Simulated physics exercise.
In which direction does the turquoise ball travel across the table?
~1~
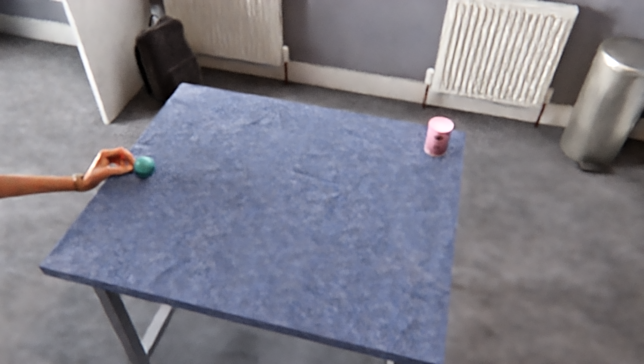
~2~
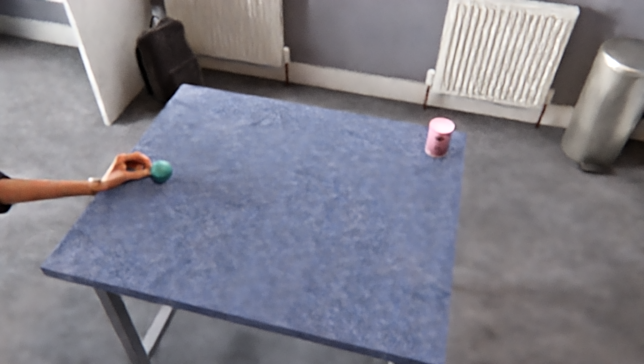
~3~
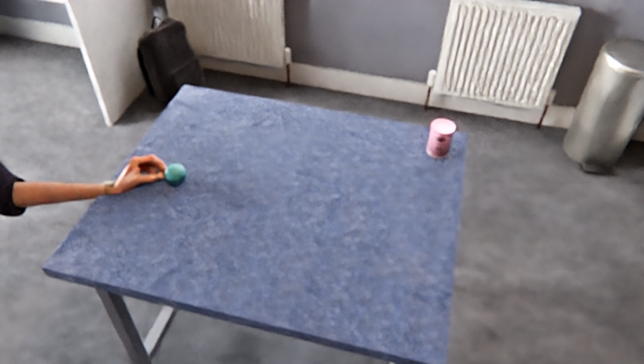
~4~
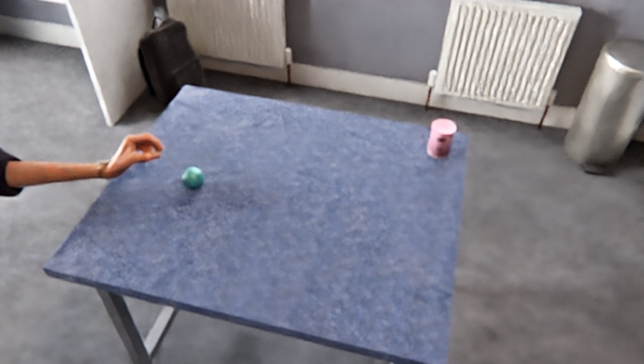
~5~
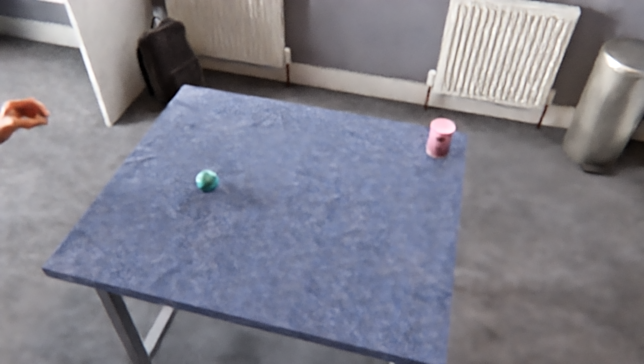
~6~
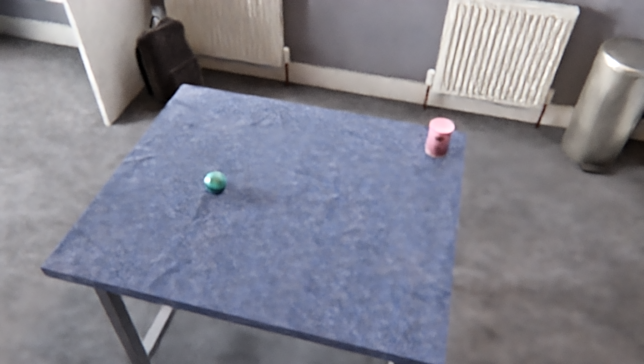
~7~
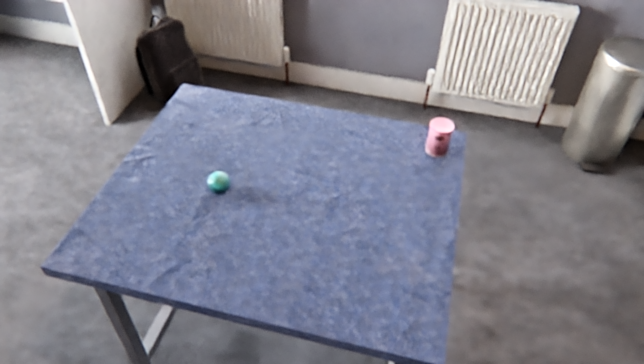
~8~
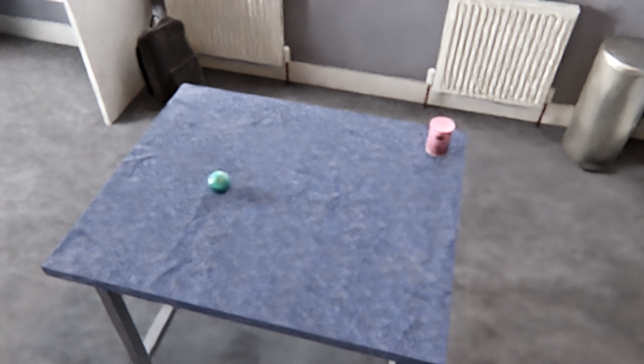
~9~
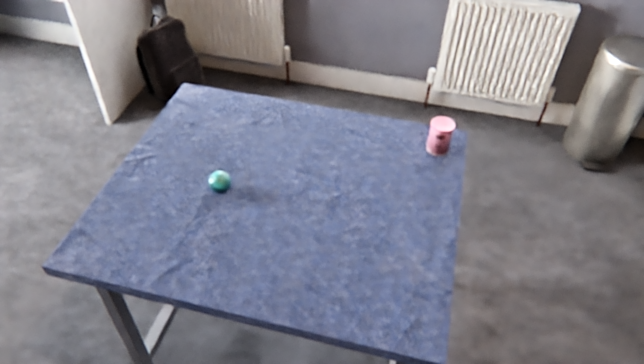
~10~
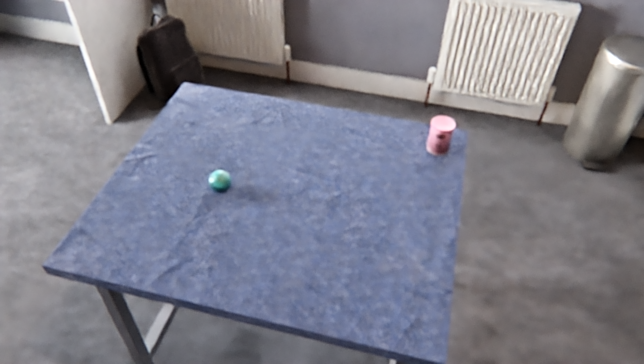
The turquoise ball moves to the right, as the viewer sees it.
